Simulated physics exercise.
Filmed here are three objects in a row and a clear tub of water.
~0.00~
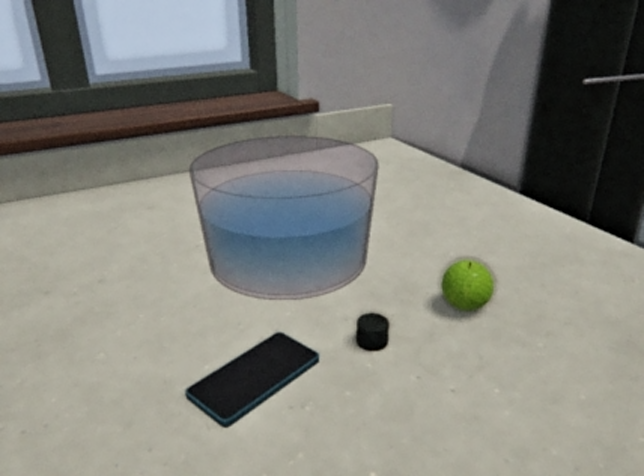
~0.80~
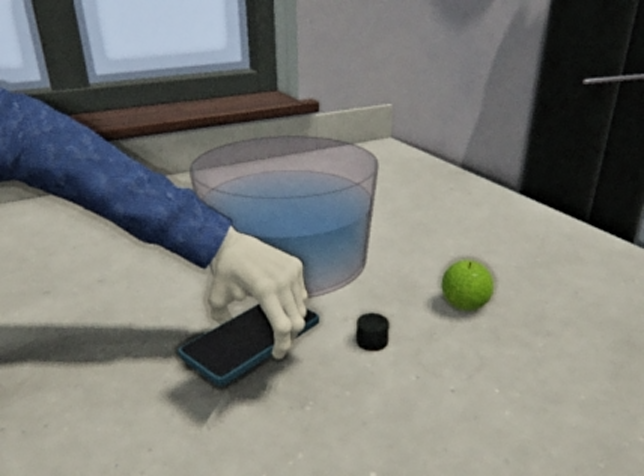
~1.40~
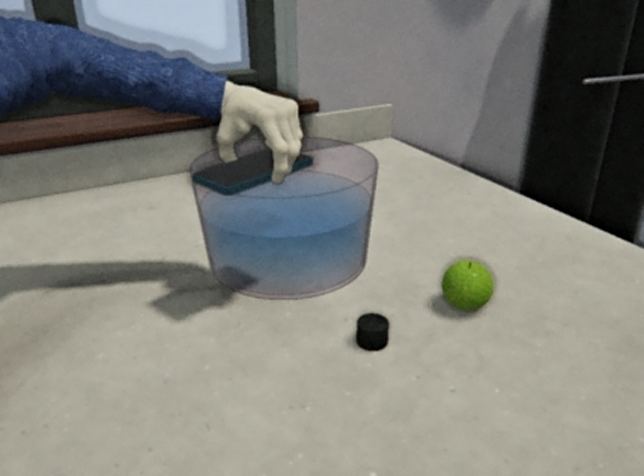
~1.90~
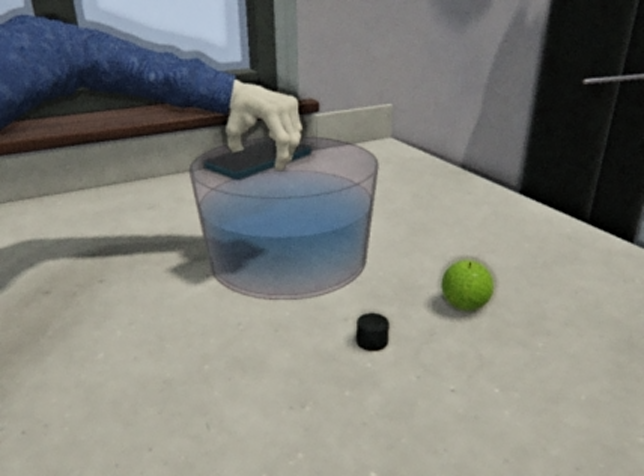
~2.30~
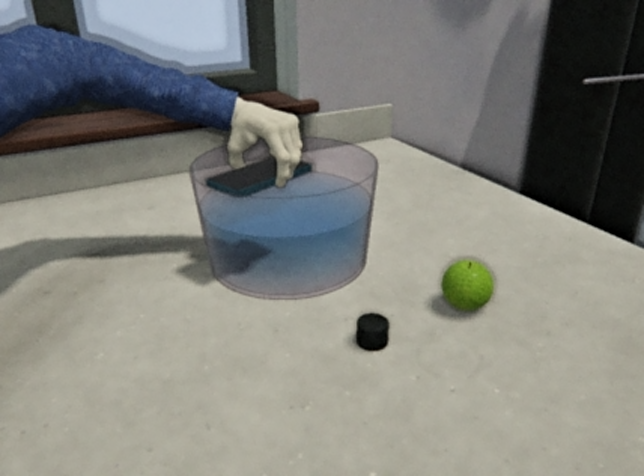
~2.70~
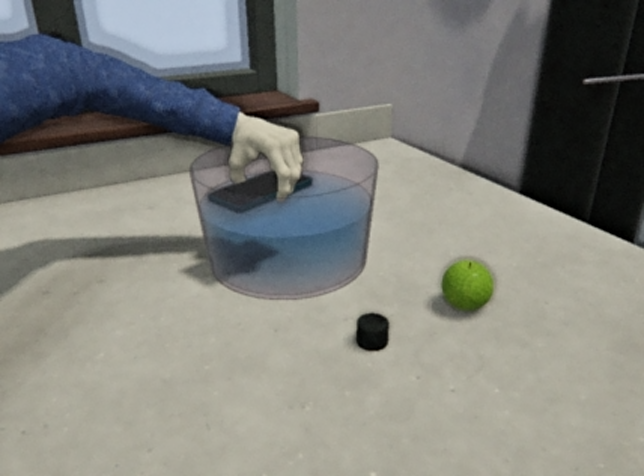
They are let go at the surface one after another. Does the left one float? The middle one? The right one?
On the left it goes down, in the middle it goes down, on the right it keeps up.
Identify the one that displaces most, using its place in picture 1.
Finding: The body at the right end.
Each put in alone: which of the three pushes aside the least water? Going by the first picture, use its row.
It is the centre piece.
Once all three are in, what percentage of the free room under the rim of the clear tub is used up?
8 in a hundred.
Around 4.0 s, the phone ends at the bottom.
Around 8.0 s, the iron weight ends at the bottom.
Around 12.0 s, the apple bobs at the top; afloat, apple.
